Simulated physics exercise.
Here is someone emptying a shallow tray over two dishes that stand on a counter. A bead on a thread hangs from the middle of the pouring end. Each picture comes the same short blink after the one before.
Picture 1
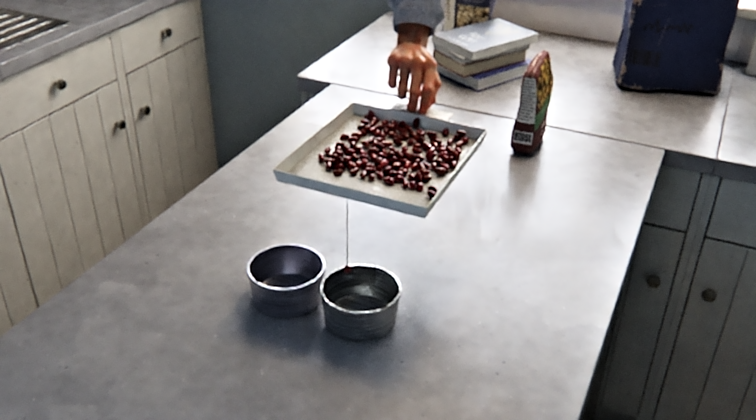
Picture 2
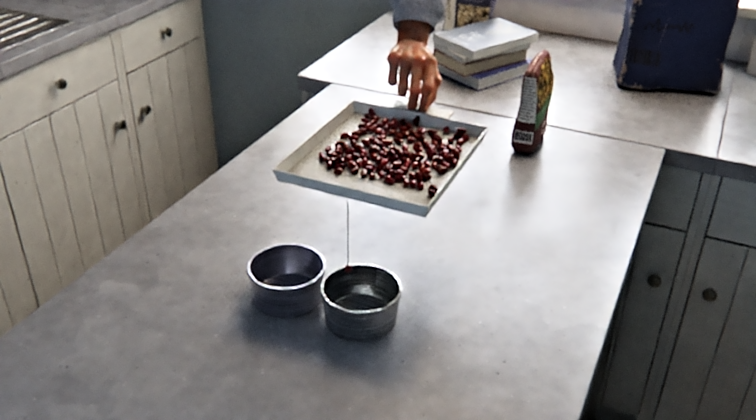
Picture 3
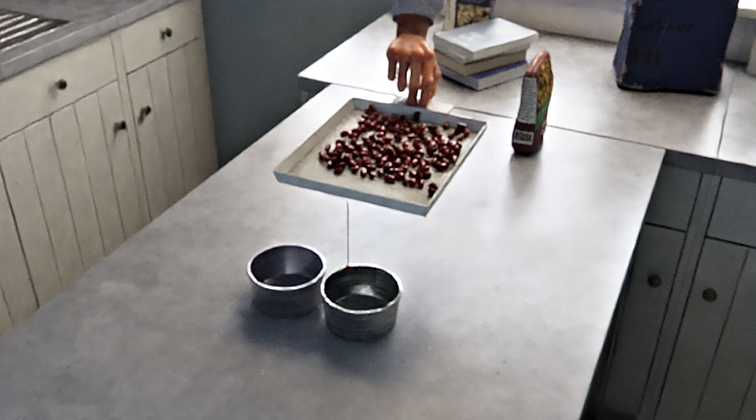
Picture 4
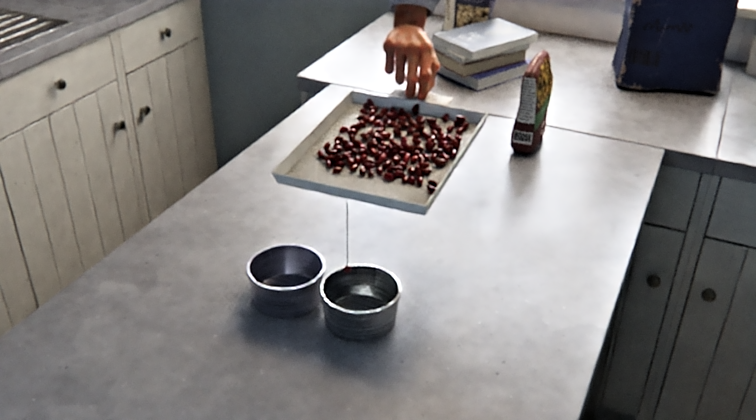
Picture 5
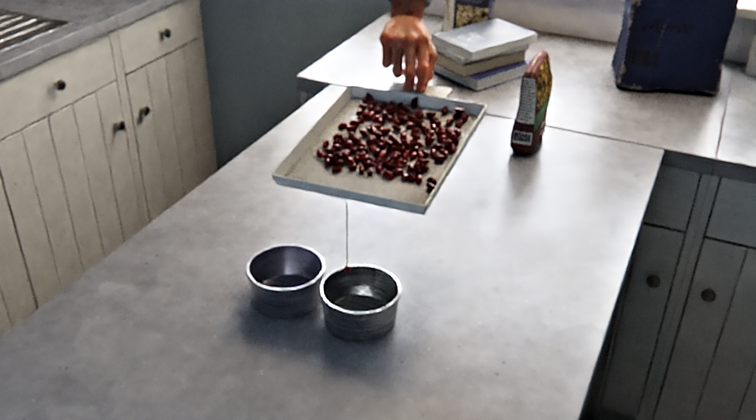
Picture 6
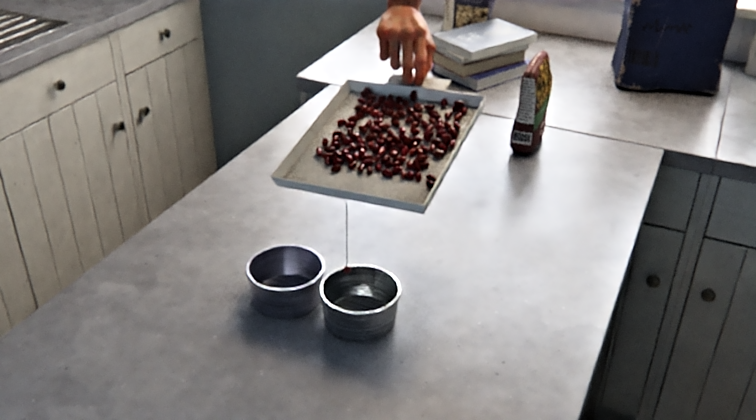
The video shows a hand at the far end of a shallow tray of dark red kidney beans above two round metal dishes on a grey counter, gradually raising that end so the tray slopes slightly toward the dishes.
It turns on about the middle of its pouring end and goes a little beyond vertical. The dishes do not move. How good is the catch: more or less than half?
In the dishes lies the larger part of it.
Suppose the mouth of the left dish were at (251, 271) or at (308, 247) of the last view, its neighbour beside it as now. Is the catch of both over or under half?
In turn: The larger part; not half.
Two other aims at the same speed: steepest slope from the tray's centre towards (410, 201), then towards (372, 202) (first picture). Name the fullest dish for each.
The first try: Right. The second: The right one.
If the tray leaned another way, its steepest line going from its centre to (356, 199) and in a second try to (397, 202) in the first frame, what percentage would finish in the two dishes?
Roughly 30 per cent, and 30 per cent.
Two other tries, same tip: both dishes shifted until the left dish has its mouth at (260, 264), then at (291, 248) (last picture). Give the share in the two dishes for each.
Near 80 % and 20 %.
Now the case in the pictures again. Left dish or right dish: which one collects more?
More ends in the dish on the left.
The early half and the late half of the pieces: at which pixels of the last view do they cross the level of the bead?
Around (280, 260) and then (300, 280).
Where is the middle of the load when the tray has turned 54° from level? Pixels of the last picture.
Close to (338, 159).
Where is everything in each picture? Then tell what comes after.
The first picture shows corners of the pouring end at (277, 168) and (425, 205), level; middle of the load at (392, 156), kidney beans; left dish at (267, 299); right dish at (343, 323); bead on its thread at (348, 269).
The second picture shows corners of the pouring end at (277, 168) and (426, 204), level; middle of the load at (392, 154).
The third picture shows corners of the pouring end at (277, 170) and (425, 204), tipped barely, lowest at the left corner; middle of the load at (392, 152).
The fourth picture shows corners of the pouring end at (275, 171) and (424, 203), tipped a little, lowest at the left corner; middle of the load at (391, 148).
The fifth picture shows corners of the pouring end at (275, 173) and (423, 203), tipped a little, lowest at the left corner; middle of the load at (391, 144).
The sixth picture shows corners of the pouring end at (274, 175) and (422, 202), tipped a little, lowest at the left corner; middle of the load at (390, 140); left dish at (267, 300); right dish at (343, 324).
Soon after the last picture, tray tipped steeply; all on the tray.
A little later, tray tipped right over; nearly all on the tray; a stray few in the left dish; a stray few in the air.
Later still, tray tipped past a quarter turn; a small part in the right dish; about two thirds in the left dish; about a quarter outside both.
At rest, tray tipped past a quarter turn; a small part in the right dish; about two thirds in the left dish; about a quarter outside both.
